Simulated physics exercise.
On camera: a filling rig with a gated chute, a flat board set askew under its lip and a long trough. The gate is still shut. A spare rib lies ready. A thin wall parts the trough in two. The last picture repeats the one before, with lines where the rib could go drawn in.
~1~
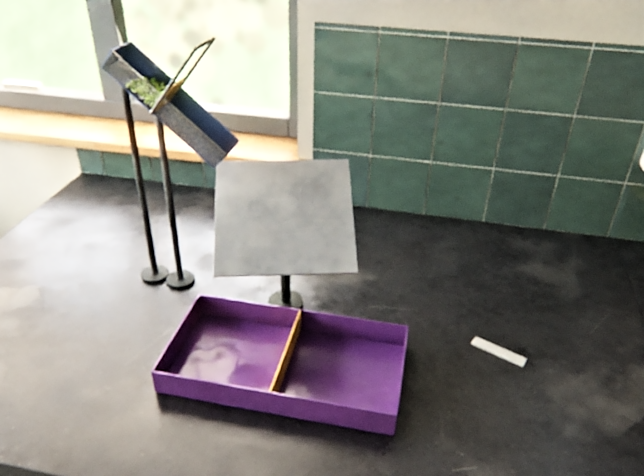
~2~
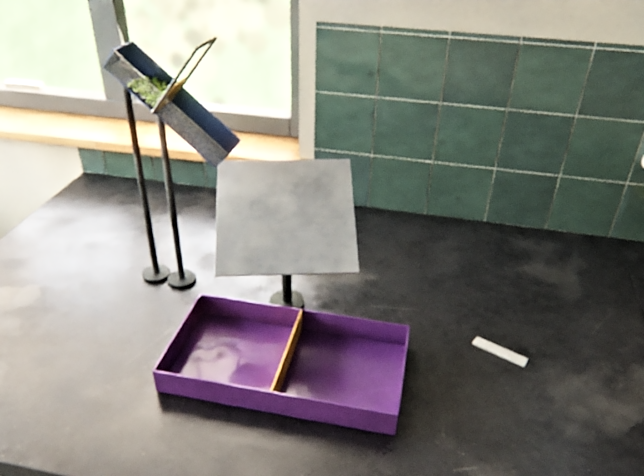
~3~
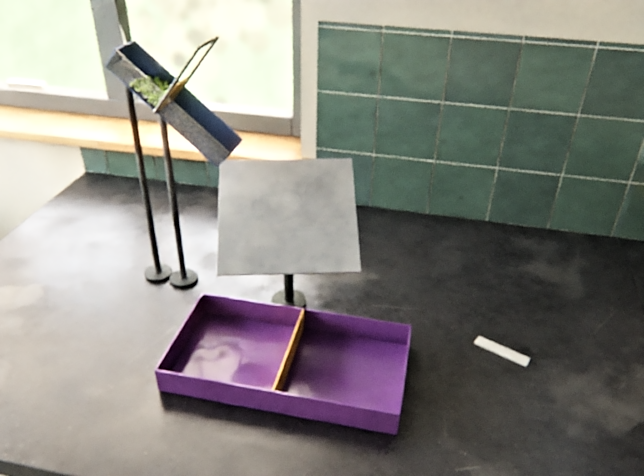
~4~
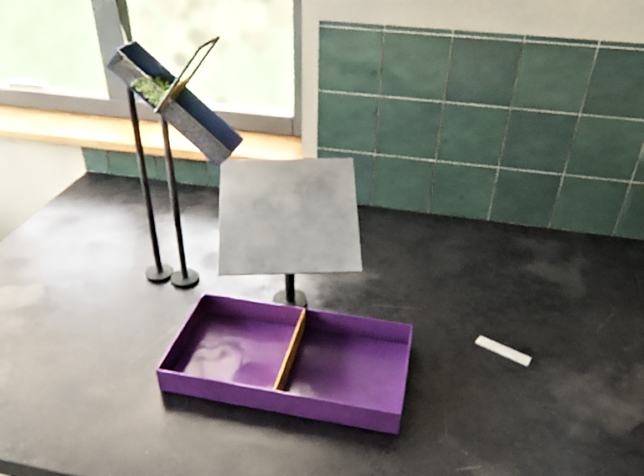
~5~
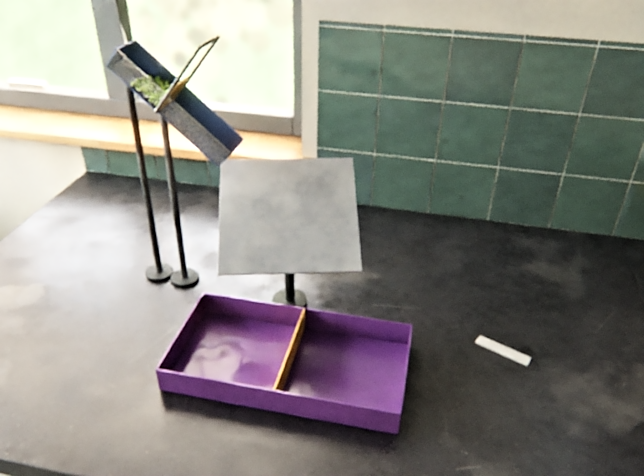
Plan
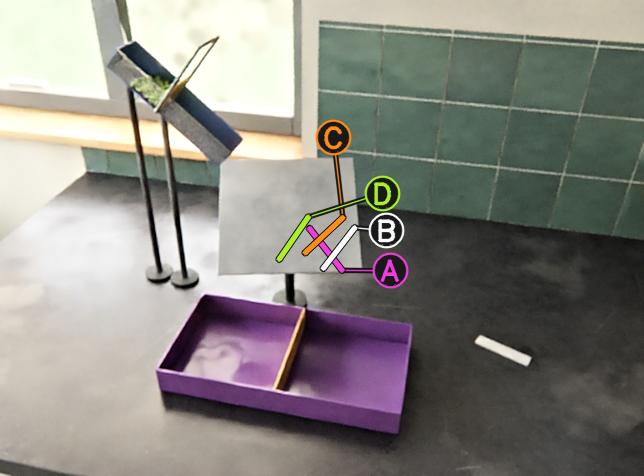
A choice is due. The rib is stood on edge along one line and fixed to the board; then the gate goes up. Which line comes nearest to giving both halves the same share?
Take C.
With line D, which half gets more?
More lands on the left.
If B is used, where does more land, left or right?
Right.
On the marked copy, line A from (309, 228) to (342, 270); line B from (354, 227) to (323, 268); line C from (342, 217) to (305, 252); line D from (308, 216) to (279, 259).
With A, of what is caught, about a tenth in the left half, the larger part in the right.
With B, of what is caught, about a tenth in the left half, the larger part in the right.
With C, of what is caught, roughly two thirds in the left half, roughly a third in the right.
With D, of what is caught, almost all in the left half, just a few in the right.
